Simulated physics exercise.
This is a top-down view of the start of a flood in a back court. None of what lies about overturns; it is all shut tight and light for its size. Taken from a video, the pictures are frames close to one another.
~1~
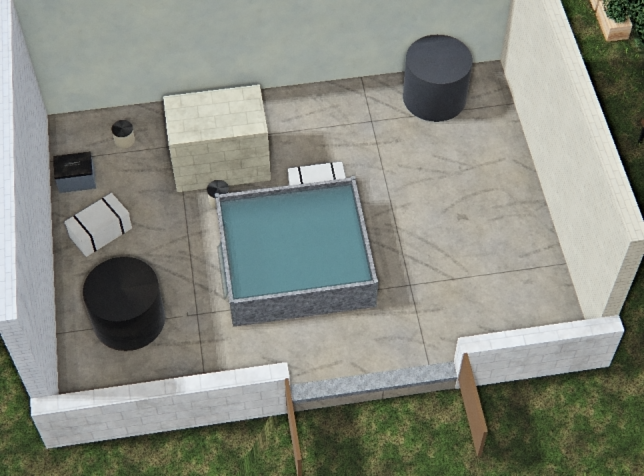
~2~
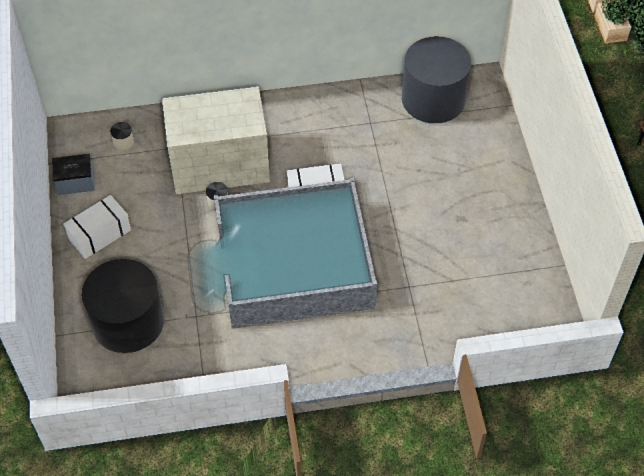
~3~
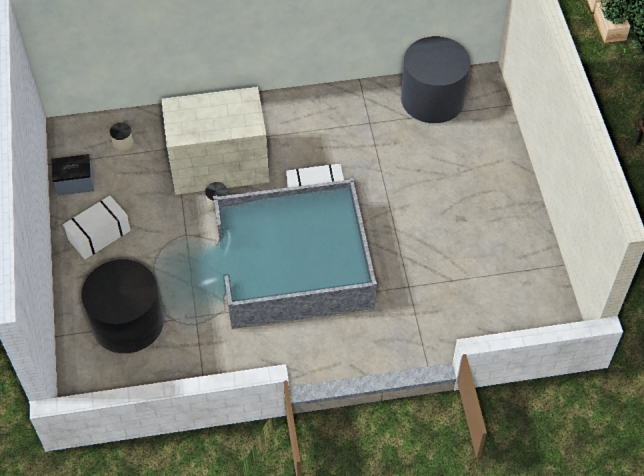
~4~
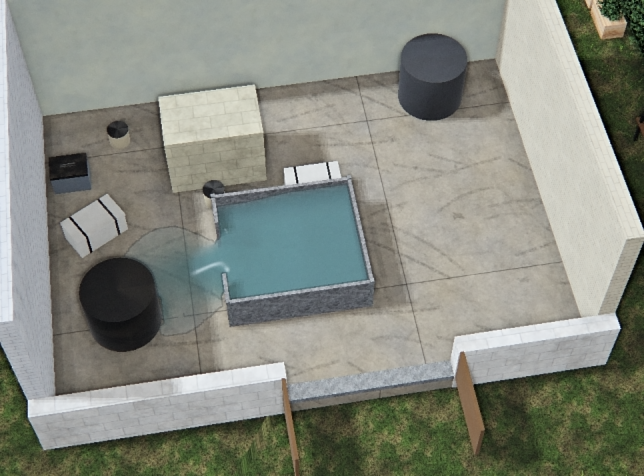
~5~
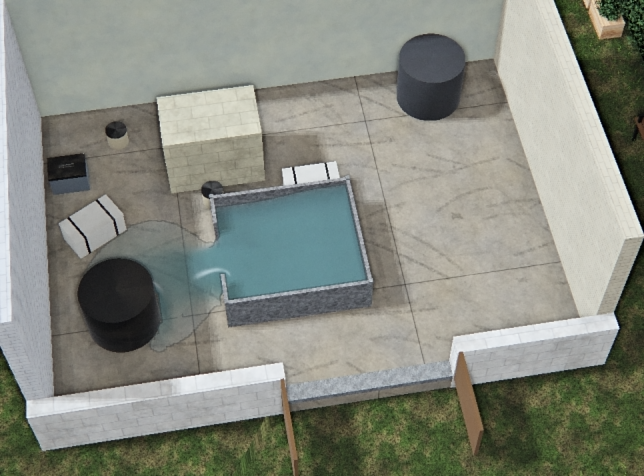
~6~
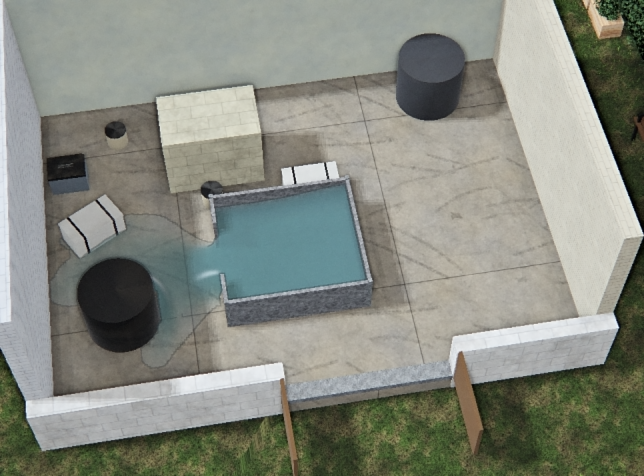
A walled back court with a grey stone floor is seen from high above, with grass outside its low front wall. A raised pool of blue-green water sits in the middle, with a pale block behind it, a black drum and a strapped white box to the left, and a dark grey drum at the back right. Water pours through the pool's left side and spreads thinly around the black drum, as the view drifts very slightly.
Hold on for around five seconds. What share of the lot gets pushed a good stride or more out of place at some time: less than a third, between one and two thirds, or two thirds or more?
Portion: One third through two thirds.
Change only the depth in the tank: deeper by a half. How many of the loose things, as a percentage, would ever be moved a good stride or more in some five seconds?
Share moved: 60 in a hundred.
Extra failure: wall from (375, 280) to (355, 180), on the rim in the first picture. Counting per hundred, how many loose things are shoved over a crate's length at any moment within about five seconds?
0 percent, give or take.
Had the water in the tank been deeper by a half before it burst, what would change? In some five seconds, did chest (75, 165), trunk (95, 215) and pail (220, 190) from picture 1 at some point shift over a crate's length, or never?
The first did it, the next did it, and the last came up short.
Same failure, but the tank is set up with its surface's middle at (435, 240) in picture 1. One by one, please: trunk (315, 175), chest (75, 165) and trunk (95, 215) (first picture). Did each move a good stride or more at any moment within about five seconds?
Result per object - stayed close, went far, went far.
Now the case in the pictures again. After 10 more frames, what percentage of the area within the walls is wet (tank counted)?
My answer would be close to 35 per cent.
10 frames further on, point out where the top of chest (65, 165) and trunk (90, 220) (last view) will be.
(71, 111) and (80, 140), roughly.
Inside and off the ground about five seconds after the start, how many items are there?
By my reckoning the number comes out at 0.
A moment on, 0 of 5 are well off their spots; 0 afloat.
Next, 2 of 5 are well off their spots; 0 afloat.
Later, 3 of 5 are well off their spots; 1 afloat.
In the end, 3 of 5 are well off their spots, and 3 have been at some point; 0 afloat.
